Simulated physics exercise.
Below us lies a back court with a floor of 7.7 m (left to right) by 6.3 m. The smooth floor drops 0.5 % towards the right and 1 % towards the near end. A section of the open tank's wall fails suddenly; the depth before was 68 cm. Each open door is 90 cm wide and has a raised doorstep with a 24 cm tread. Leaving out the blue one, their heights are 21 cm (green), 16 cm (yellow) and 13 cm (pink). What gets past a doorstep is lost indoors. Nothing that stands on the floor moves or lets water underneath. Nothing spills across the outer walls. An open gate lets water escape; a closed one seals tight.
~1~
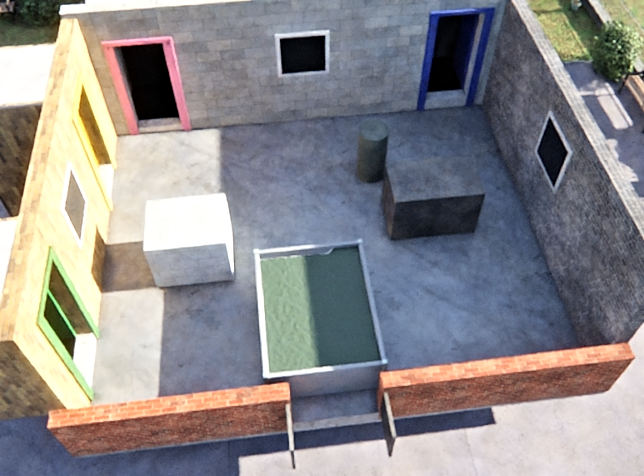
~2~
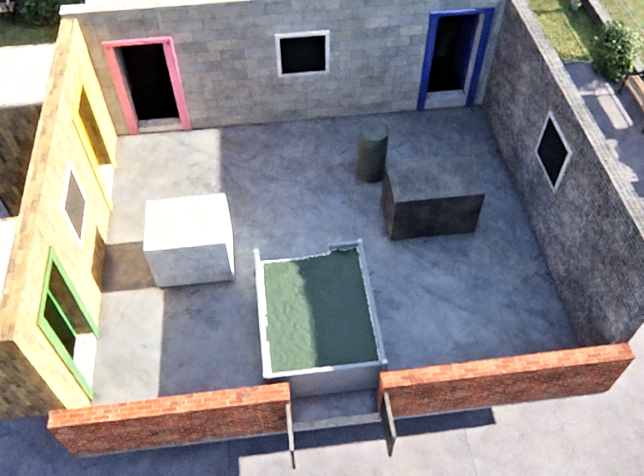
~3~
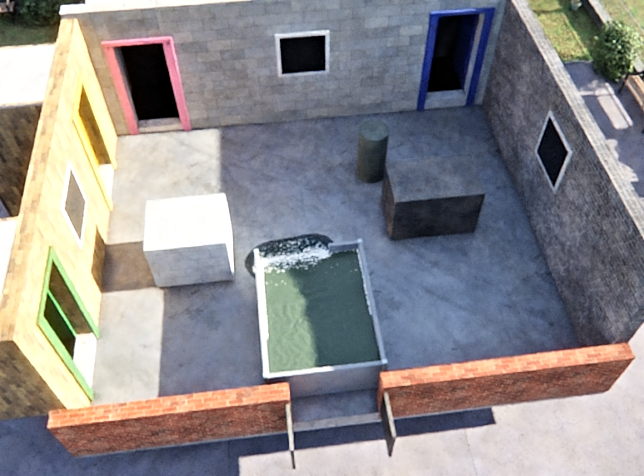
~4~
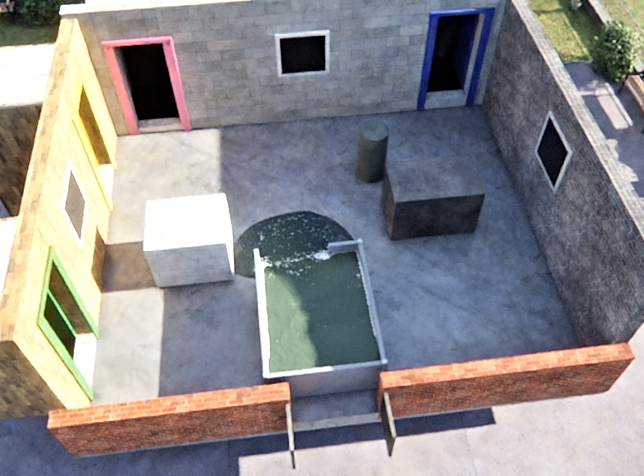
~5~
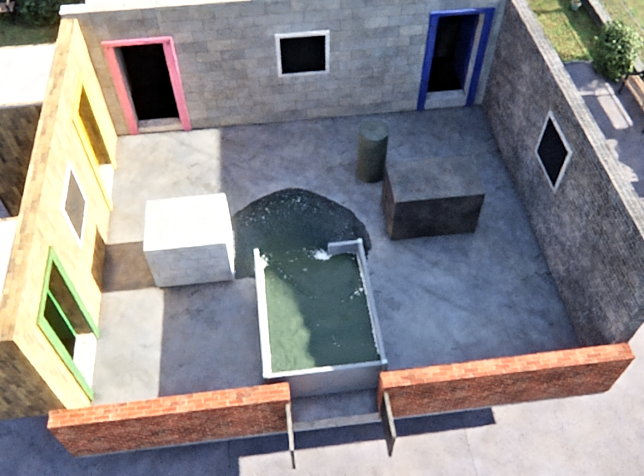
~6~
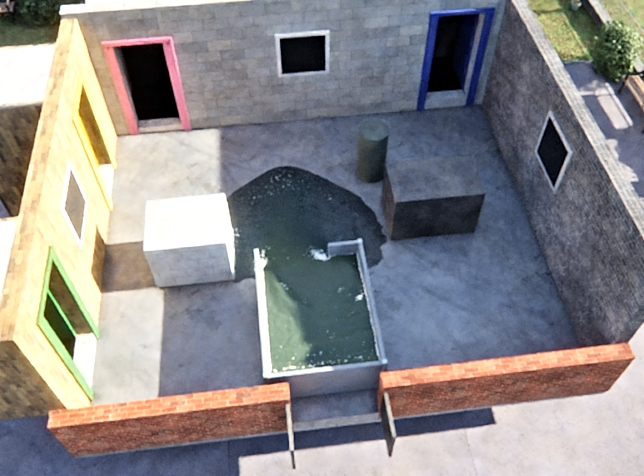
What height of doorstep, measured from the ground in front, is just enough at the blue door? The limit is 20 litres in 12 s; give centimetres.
It would have to be roughly 6 cm high.
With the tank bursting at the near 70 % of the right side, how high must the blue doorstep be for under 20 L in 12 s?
Some 20 cm.
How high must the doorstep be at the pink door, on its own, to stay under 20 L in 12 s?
Roughly 10.5 cm at pink.
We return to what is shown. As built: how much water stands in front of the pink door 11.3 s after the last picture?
Some 2.5 cm.
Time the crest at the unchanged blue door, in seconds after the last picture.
Around 7.0 s.
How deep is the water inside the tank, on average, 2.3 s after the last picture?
Some 27 cm.
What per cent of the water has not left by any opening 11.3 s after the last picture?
Some 98 per cent remains.
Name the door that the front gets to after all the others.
It is the green one.
Then, 0.7 s after the last picture water covers 25 % of the floor, deepest (34 cm) near (282, 269); it has not reached the blue door.
Then, 2.3 s after the last picture water covers 40 % of the floor, deepest (26 cm) near (116, 147); 4 cm at the blue door, 0 litres in over its 25 cm doorstep.
Then, 11.3 s after the last picture water covers 95 % of the floor, deepest (11 cm) near (584, 373); 7 cm at the blue door, 0 litres in over its 25 cm doorstep.
At the blue door as built, the water peaked near 9 cm, 6.9 s after the last picture.
Run again over the same 12 s with other heights there, 25 litres in over 5.5 cm, 14 litres over 6.5 cm. The limit of 20 litres is kept from about 6 cm up.
